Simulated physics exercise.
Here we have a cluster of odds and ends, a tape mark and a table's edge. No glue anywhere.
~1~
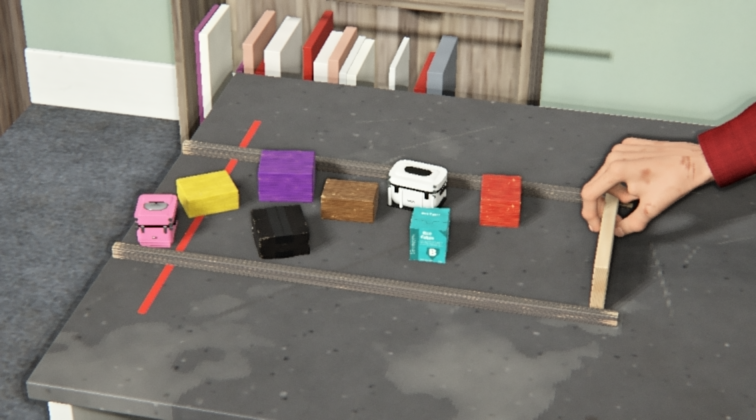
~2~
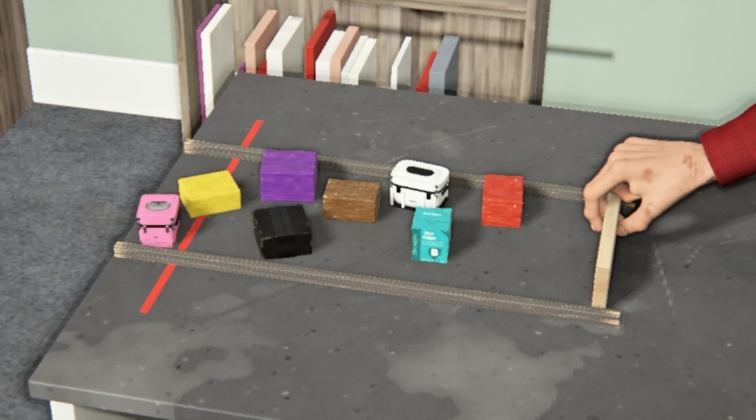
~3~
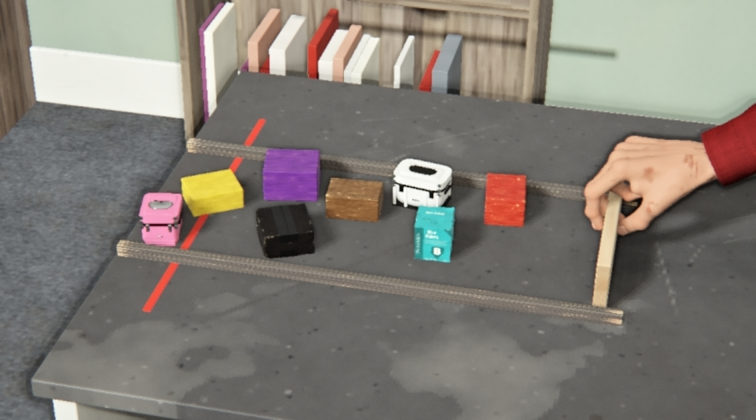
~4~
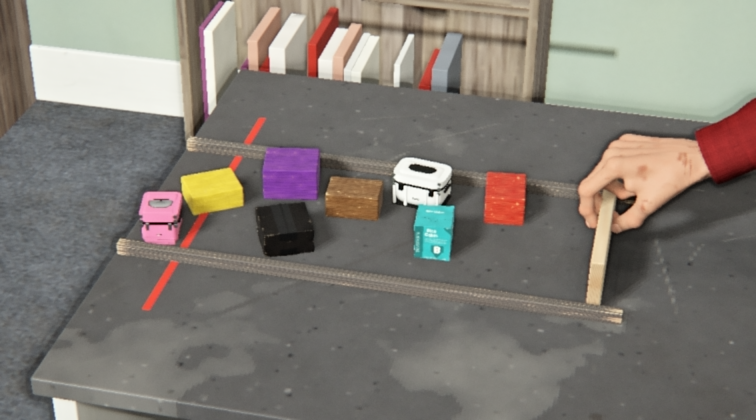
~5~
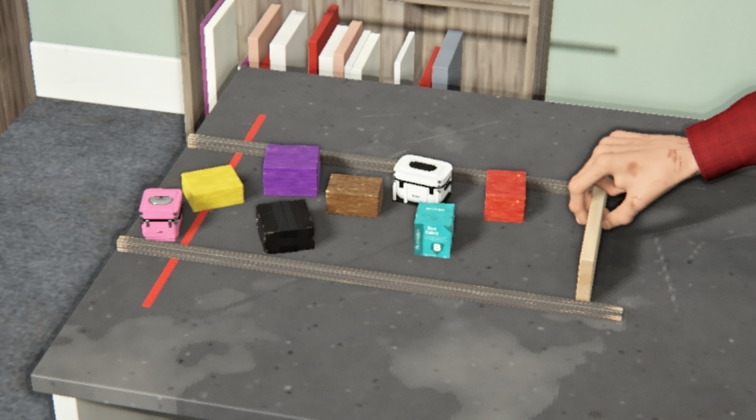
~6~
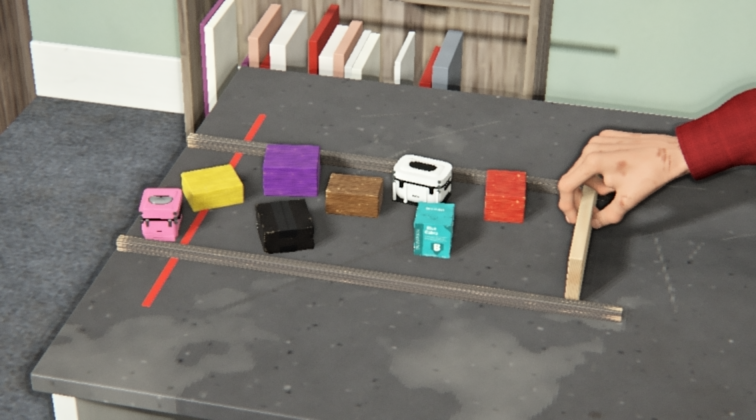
A hand slides a wooden board slightly left toward the still, scattered blocks and cases.
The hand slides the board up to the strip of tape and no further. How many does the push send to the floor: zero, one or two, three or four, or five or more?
As it turns out, the number that fall off is three or four.
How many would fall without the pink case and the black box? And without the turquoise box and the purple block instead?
3 in the first case, 3 in the second.
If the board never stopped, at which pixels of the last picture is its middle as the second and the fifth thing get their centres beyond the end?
About (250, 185), then (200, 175).
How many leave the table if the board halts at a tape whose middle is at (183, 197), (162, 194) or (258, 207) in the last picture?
Try by try, 5, 8 and 1.
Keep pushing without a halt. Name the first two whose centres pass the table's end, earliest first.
The order is the purple block, then the yellow block.
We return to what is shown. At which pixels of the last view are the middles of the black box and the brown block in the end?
The black box at (162, 224), the brown block at (168, 178).
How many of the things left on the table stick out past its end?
That would be 1.
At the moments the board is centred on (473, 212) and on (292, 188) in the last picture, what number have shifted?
First 2, then 7.
A little later, none off yet; pink case at rest near (162, 214); yellow block at rest near (212, 188); purple block at rest near (292, 170).
Next, none off yet; pink case at rest near (162, 214); yellow block moving near (201, 188); purple block shifted about its own width near (256, 167).
Later still, none off yet; pink case moving near (149, 215); yellow block shifted about its own width near (165, 189); purple block shifted well along near (167, 154).
When it is over, the number that fall off is three or four; down, white case, purple block, yellow block and pink case.
